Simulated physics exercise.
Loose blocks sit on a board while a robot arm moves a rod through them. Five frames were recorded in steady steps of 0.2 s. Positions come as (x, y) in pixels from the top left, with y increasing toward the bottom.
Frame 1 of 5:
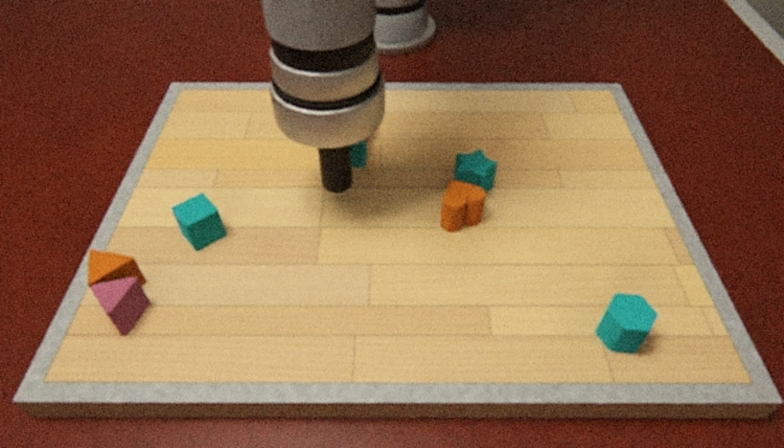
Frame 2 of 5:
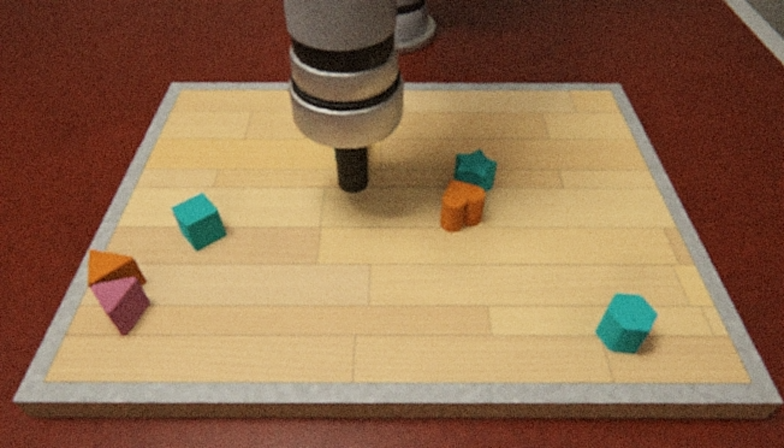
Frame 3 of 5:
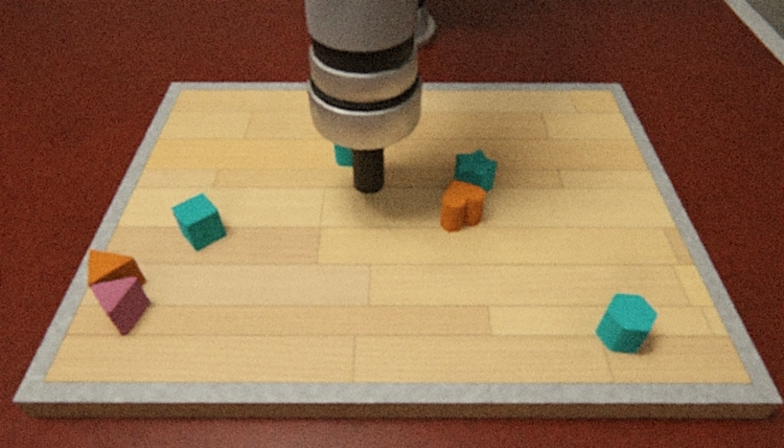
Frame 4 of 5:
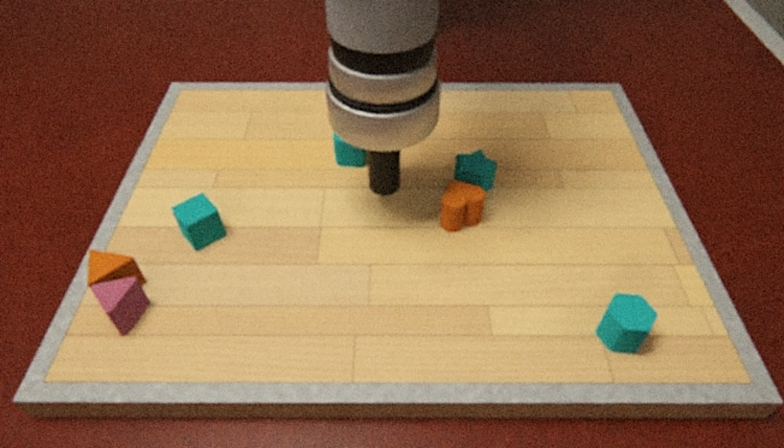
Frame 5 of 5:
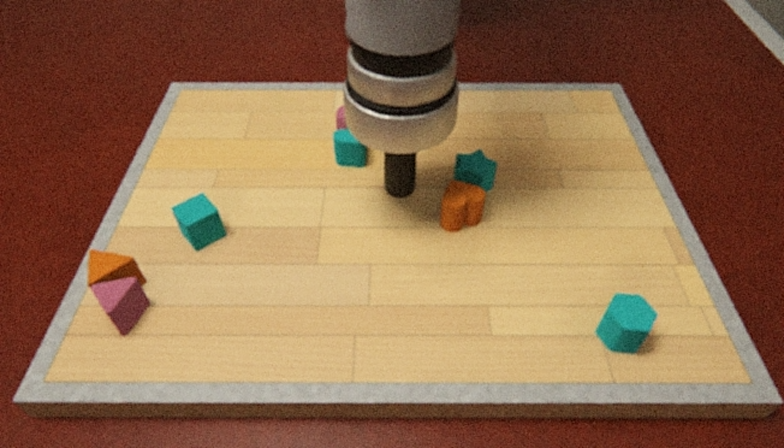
On a wooden board with a grey border, a robot arm slid its dark rod slowly to the right among scattered turquoise, orange and pink blocks, while none of the blocks moved.
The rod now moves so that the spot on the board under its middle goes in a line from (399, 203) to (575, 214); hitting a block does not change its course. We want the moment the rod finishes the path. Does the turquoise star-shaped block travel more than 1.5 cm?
The answer is no.
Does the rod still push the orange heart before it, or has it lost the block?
Gone from the front.
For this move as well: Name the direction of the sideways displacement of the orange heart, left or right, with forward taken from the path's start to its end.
The shift goes right.
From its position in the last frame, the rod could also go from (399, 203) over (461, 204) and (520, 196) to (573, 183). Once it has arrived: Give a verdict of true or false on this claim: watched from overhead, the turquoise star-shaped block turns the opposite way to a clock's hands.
True
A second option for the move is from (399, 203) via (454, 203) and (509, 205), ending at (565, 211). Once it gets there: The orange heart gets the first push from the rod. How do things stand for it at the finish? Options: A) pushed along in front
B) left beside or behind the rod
B - left beside or behind the rod.
What follows on the original path. One third of the way, rod at (460, 191); orange heart at (483, 199), turned 35° clockwise.
Two thirds of the way, rod at (519, 195); orange heart at (504, 206), turned 75° clockwise; turquoise star-shaped block at (483, 161), turned 30° anticlockwise.
At the end, rod at (580, 199); turquoise heart unmoved; orange heart at (504, 206), turned 75° clockwise; turquoise star-shaped block at (483, 161), turned 30° anticlockwise.
